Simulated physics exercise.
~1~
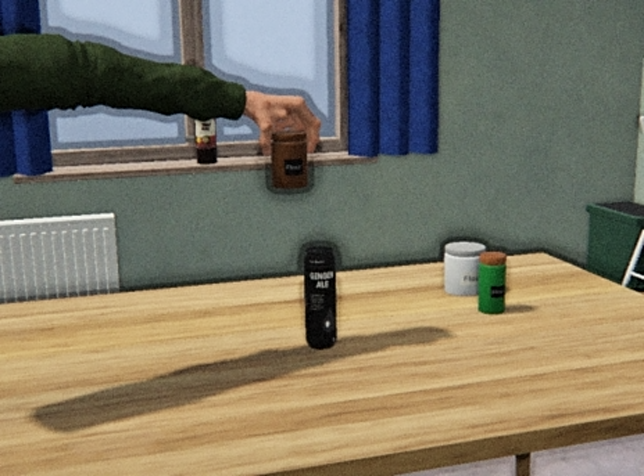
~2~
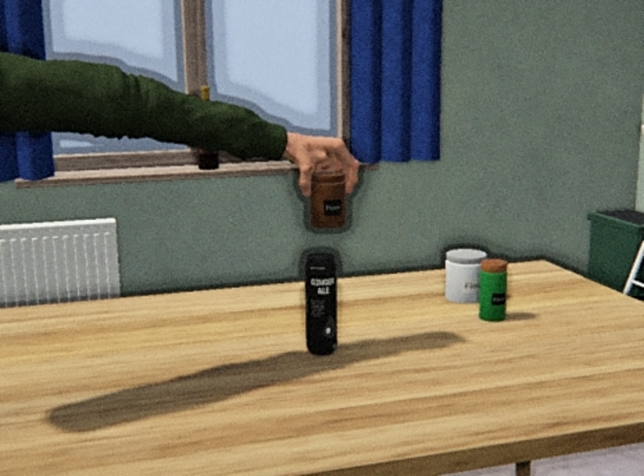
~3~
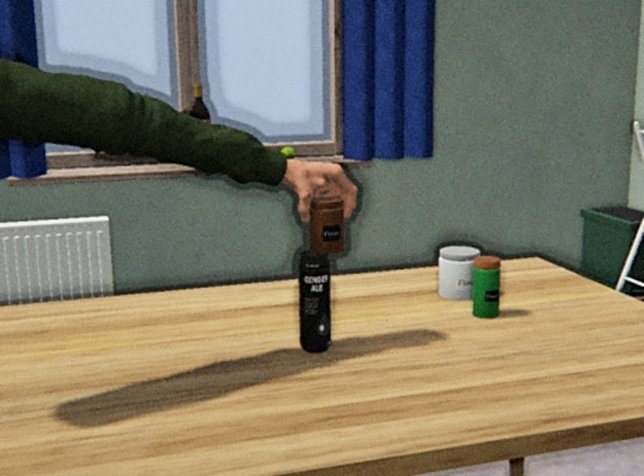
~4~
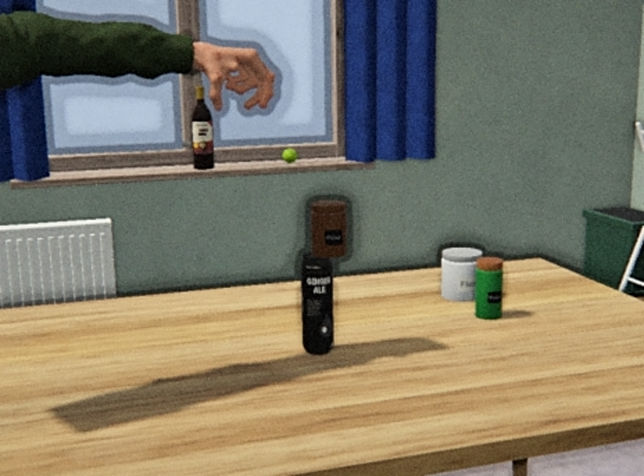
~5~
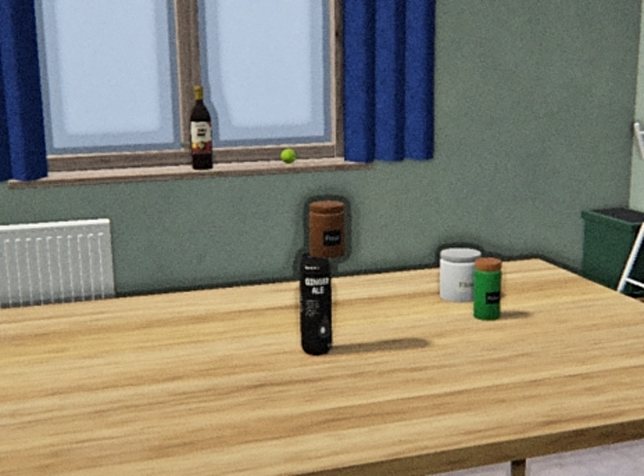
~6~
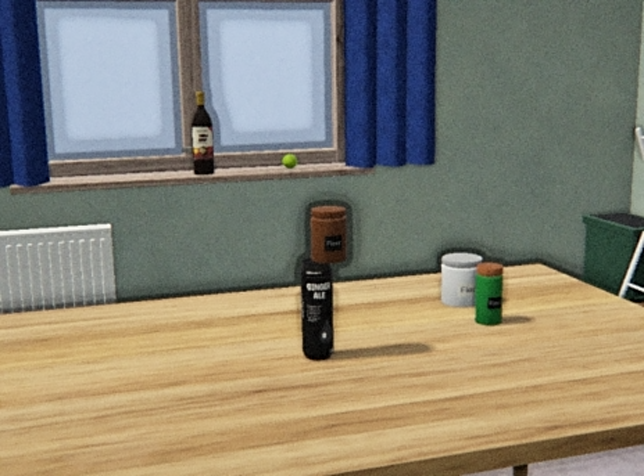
A brown jar, held from above by a hand in a dark green sleeve, was lowered onto a black can on a wooden table beside white and green containers. The hand let go and withdrew, and the jar stayed balanced on top.
